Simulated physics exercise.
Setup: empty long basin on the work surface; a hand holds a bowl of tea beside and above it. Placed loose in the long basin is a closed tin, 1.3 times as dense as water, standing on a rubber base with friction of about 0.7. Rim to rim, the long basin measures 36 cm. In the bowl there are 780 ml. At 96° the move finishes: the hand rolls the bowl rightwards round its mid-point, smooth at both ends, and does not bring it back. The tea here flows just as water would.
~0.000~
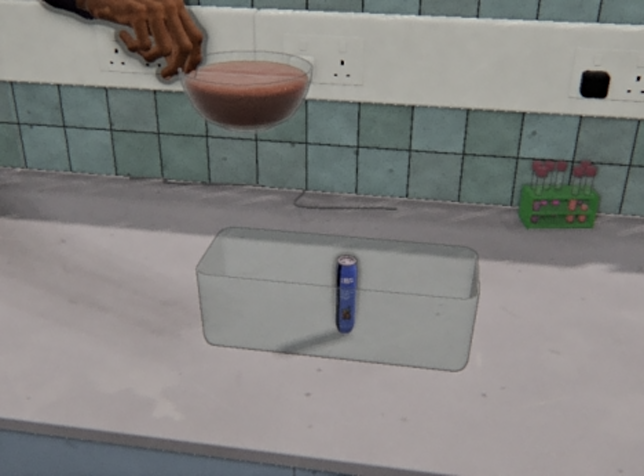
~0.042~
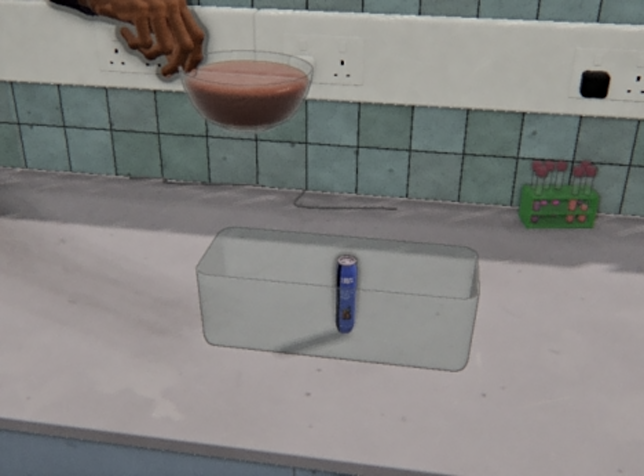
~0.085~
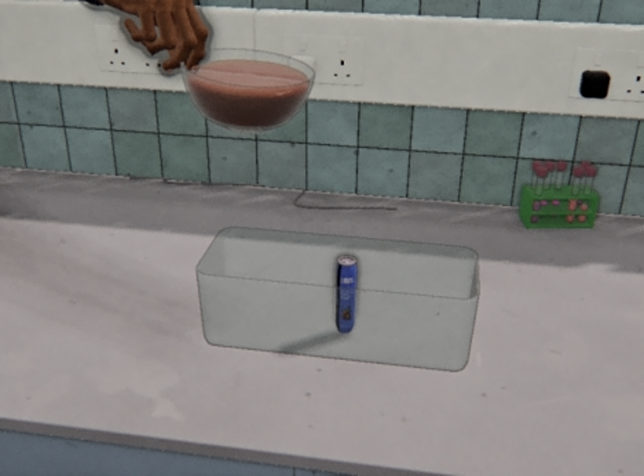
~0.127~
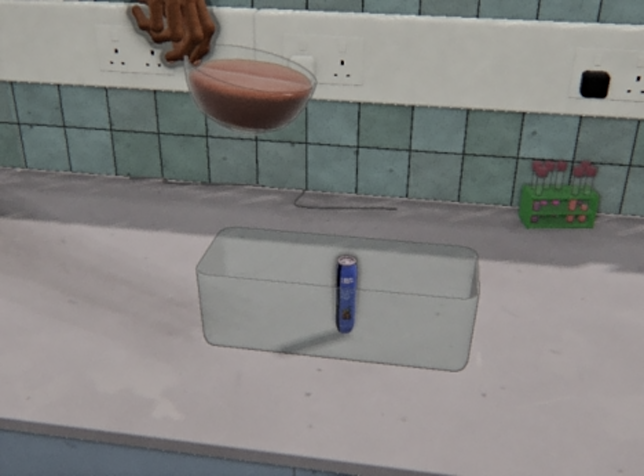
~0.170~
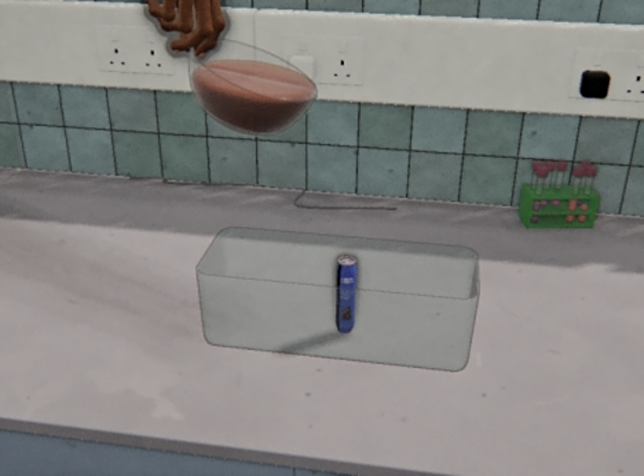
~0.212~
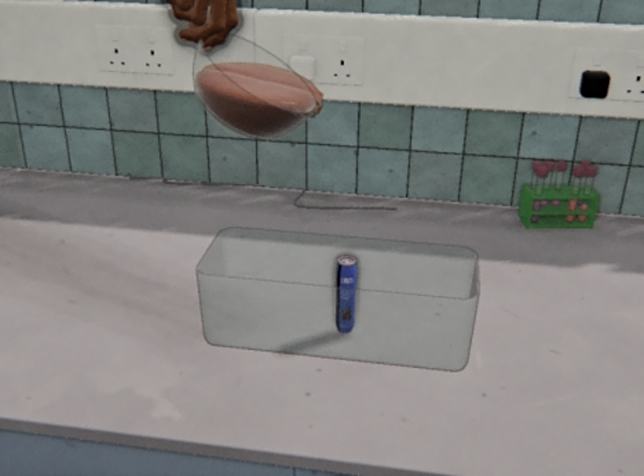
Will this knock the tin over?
Still erect.
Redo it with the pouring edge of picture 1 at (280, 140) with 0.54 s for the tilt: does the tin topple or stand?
Result: Tin tipped over.
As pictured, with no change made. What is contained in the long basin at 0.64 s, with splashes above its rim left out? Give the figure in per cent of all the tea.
86 per cent or thereabouts.
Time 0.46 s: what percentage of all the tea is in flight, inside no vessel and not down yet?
Around 68 in a hundred.
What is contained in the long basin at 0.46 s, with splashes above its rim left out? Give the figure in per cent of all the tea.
Close to 16 in a hundred.
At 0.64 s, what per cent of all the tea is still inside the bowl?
Close to 1 percent of the total.
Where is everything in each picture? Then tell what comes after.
In the first frame, it leans 0°; its right rim is at (311, 72); the tea meets the walls at (188, 71) and (309, 78); the long basin's rim runs from (209, 250) to (478, 274); the tin's top is at (347, 264).
In the second frame, it leans 1°; its right rim is at (311, 74); the tea meets the walls at (188, 71) and (309, 79).
In the third frame, it leans 6°; its right rim is at (313, 79); the tea meets the walls at (190, 68) and (310, 82).
In the fourth frame, it leans 13°; its right rim is at (315, 87); the tea meets the walls at (193, 67) and (313, 85).
In the fifth frame, it leans 22°; its right rim is at (315, 98); the tea meets the walls at (196, 66) and (317, 92); 1 per cent is over the edge.
In the sixth frame, it leans 32°; its right rim is at (314, 110); the tea meets the walls at (201, 69) and (310, 99); 6 per cent is over the edge.
By 0.46 s the tilt is 91° and 14 per cent is still to pour; the tin stands where it began.
By 0.64 s the tilt is 96° and 1 per cent is still to pour; the tin stands where it began.
By 0.83 s the tilt is 96° and 0 per cent is still to pour; the tin stands where it began.
By 1.04 s the tilt is 96° and 0 per cent is still to pour; the tin stands where it began.
At rest the tin stands where it began.
